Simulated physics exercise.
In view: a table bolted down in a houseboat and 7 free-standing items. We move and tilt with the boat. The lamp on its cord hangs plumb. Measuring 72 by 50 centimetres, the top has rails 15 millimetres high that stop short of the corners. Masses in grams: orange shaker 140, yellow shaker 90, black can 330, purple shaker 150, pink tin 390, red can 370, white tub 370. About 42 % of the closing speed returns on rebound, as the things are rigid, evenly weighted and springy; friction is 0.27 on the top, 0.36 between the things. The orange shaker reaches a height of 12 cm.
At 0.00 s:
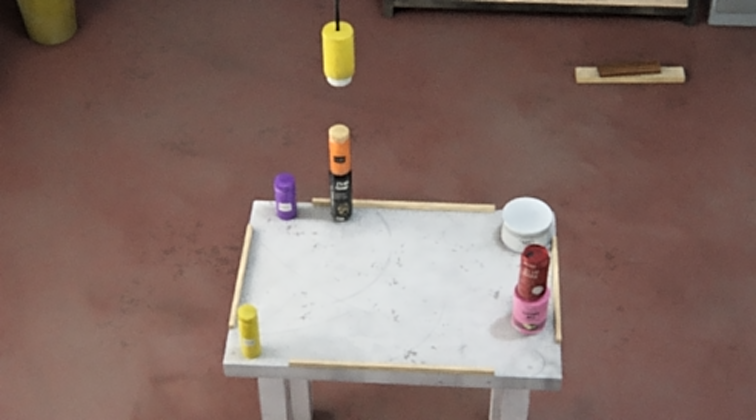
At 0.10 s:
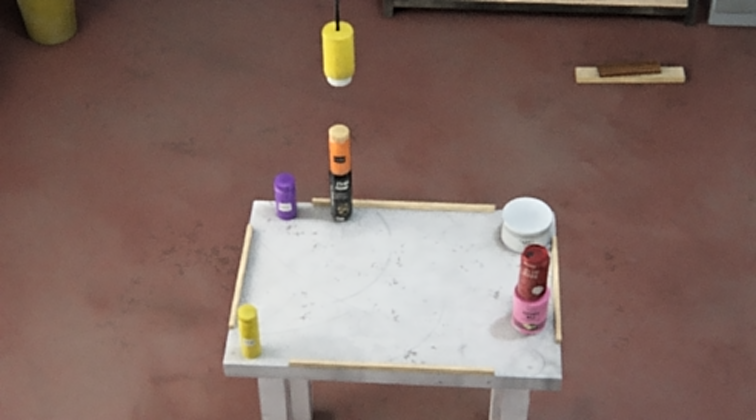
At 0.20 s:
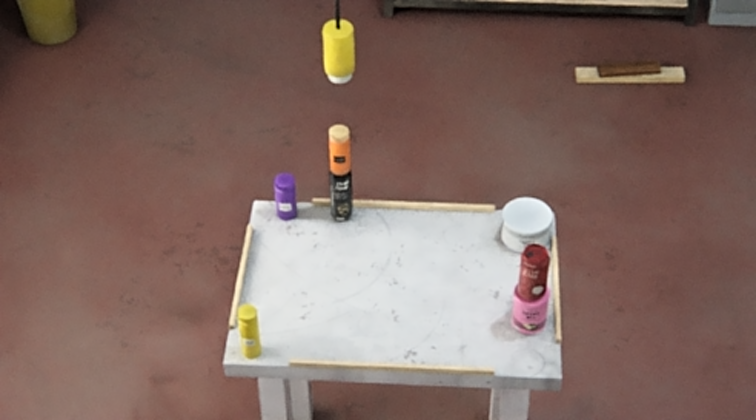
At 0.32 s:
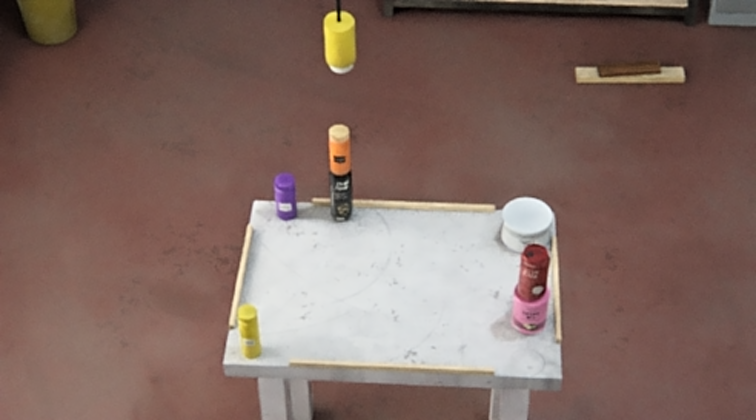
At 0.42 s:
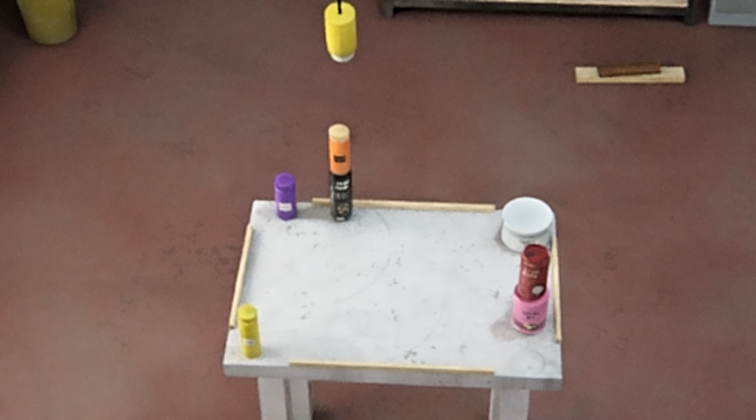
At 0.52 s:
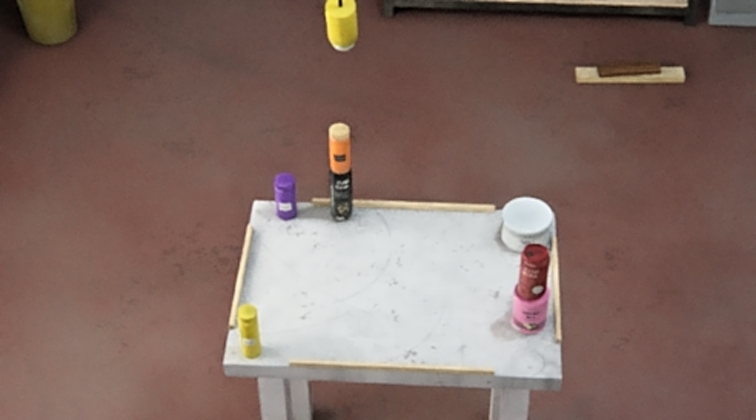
The clip opens on a pale, railed tabletop holding purple and yellow containers, a white tub, an orange container stacked on black and a red one on pink, with a yellow lamp hanging above. The lamp barely moves at first, then swings gradually toward the far side, while everything on the tabletop stays put.
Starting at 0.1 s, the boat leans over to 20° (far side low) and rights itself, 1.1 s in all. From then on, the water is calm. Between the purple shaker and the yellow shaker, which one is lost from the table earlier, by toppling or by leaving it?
The former of the two.
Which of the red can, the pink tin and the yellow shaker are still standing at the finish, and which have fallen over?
Well, the red can holds steady, the pink tin holds steady, and the yellow shaker holds steady.
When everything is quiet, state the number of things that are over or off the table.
The answer is 3.
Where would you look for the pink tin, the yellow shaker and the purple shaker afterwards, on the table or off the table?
At the end the pink tin remains on its base, the yellow shaker remains on its base and the purple shaker leaves its base.
By 1.02 s, floor tilted 5°, far side down; orange shaker, black can and purple shaker now off the table; yellow shaker 7 cm from its spot near (254, 309); red can 7 cm from its spot.
By 1.32 s, boat level; yellow shaker 7 cm from its spot near (254, 309); red can 7 cm from its spot; white tub 7 cm from its spot.
When it is over (1.7 s), off the table, orange shaker, black can and purple shaker; not toppled but over 5 cm from the start, yellow shaker, pink tin, red can and white tub. End places, in pixels of the last picture, yellow shaker near (254, 308). Purple shaker went at 0.86 s; yellow shaker was never lost.
